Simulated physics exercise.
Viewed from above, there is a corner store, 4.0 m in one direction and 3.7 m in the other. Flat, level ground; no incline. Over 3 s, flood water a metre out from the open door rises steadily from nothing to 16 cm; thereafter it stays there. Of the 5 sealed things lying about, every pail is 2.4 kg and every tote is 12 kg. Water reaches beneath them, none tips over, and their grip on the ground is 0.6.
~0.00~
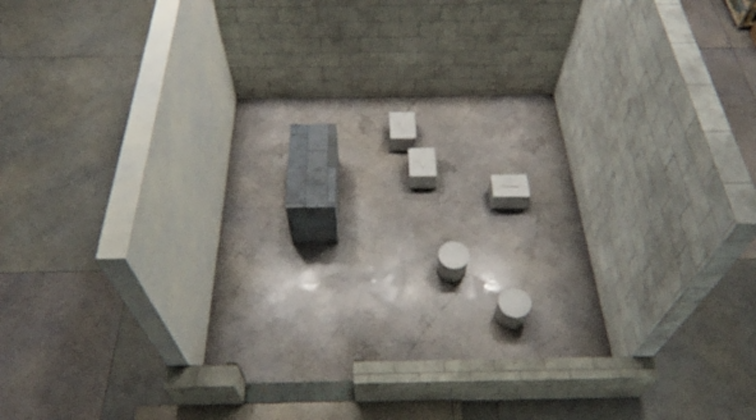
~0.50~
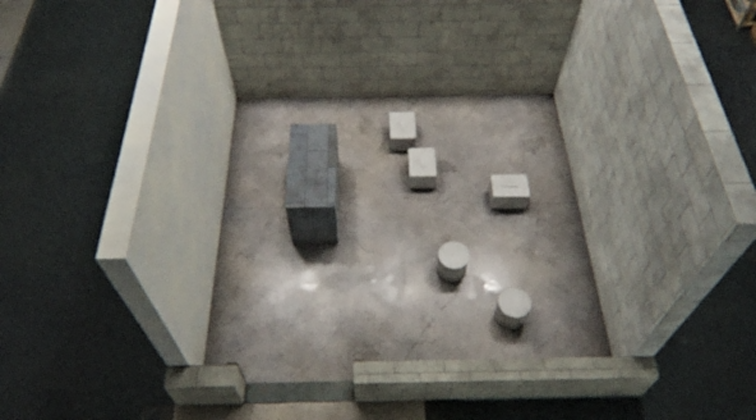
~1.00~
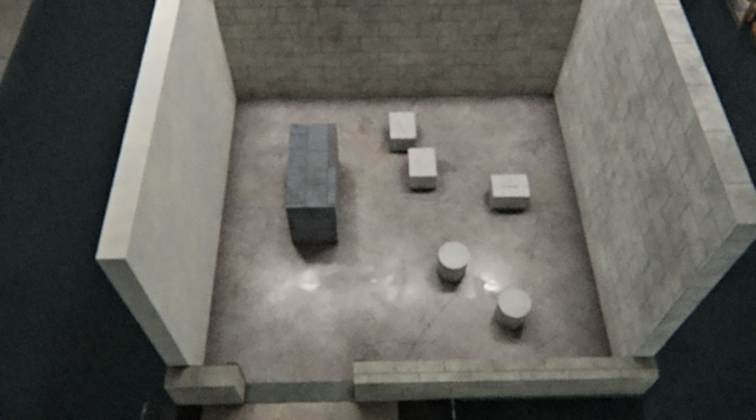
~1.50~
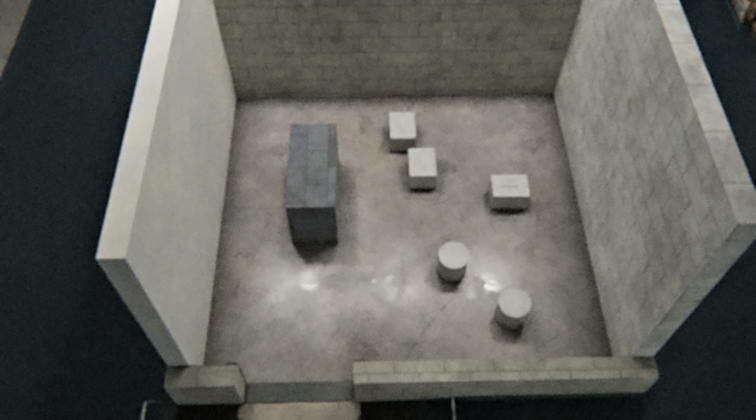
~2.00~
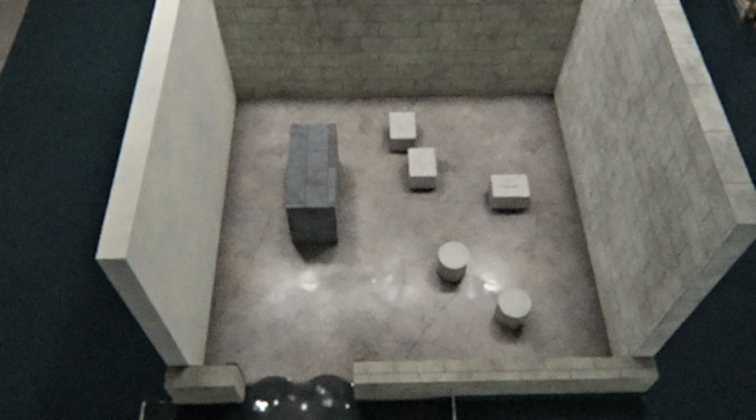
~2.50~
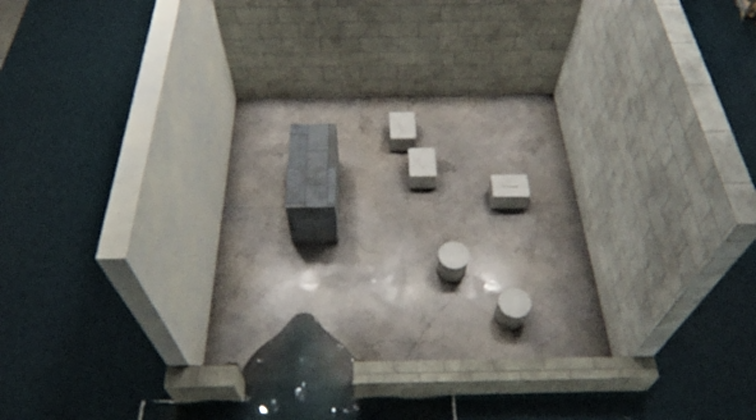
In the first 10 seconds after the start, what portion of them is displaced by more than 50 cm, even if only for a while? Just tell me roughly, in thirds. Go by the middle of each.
It's going to be a minority, fewer than a third.
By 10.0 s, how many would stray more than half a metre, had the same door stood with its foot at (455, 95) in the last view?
Result: 2.
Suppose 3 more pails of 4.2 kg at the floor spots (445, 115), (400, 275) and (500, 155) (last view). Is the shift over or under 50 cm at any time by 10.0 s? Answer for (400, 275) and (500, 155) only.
Order as asked: Not as far and not as far.
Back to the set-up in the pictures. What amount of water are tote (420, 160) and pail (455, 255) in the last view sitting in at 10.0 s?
Roughly 6 and 2 cm.
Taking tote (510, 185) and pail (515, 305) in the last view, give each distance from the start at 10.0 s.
Shifts: 0 cm / 0 cm.
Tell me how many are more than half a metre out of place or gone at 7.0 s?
The number I get is 0.
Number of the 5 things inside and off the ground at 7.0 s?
I count 0.
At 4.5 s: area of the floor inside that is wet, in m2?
Roughly 5.5 m2.
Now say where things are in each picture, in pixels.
The first frame shows a pail at (515, 303) rests on the ground; a pail at (454, 255), on the bottom; 0.0 m2 under water; 0 of 5 have shifted.
The second frame shows a pail at (515, 303), on the bottom; a pail at (454, 255) rests on the ground; 0.0 m2 under water; 0 of 5 have shifted.
The third frame shows a pail at (515, 303) rests on the ground; a pail at (454, 255), on the bottom; water covers 0.0 m2; 0 of 5 have shifted.
The fourth frame shows a pail at (515, 303), on the bottom; a pail at (454, 255) rests on the ground; water covers 0.0 m2; 0 of 5 have shifted.
The fifth frame shows a pail at (515, 303) rests on the ground; a pail at (454, 255) rests on the ground; water covers 0.0 m2; 0 of 5 have shifted.
The sixth frame shows a pail at (515, 303), on the bottom; a pail at (454, 255), on the bottom; 0.5 m2 under water; 0 of 5 have shifted.
After 3.5 s 0 of 5 are over 50 cm from their spots; 0 afloat.
After 4.5 s 0 of 5 are over 50 cm from their spots; 0 afloat.
After 7.0 s 0 of 5 are over 50 cm from their spots; 0 afloat.
After 10.0 s 0 of 5 are over 50 cm from their spots, and 0 have been at some point; 0 afloat.
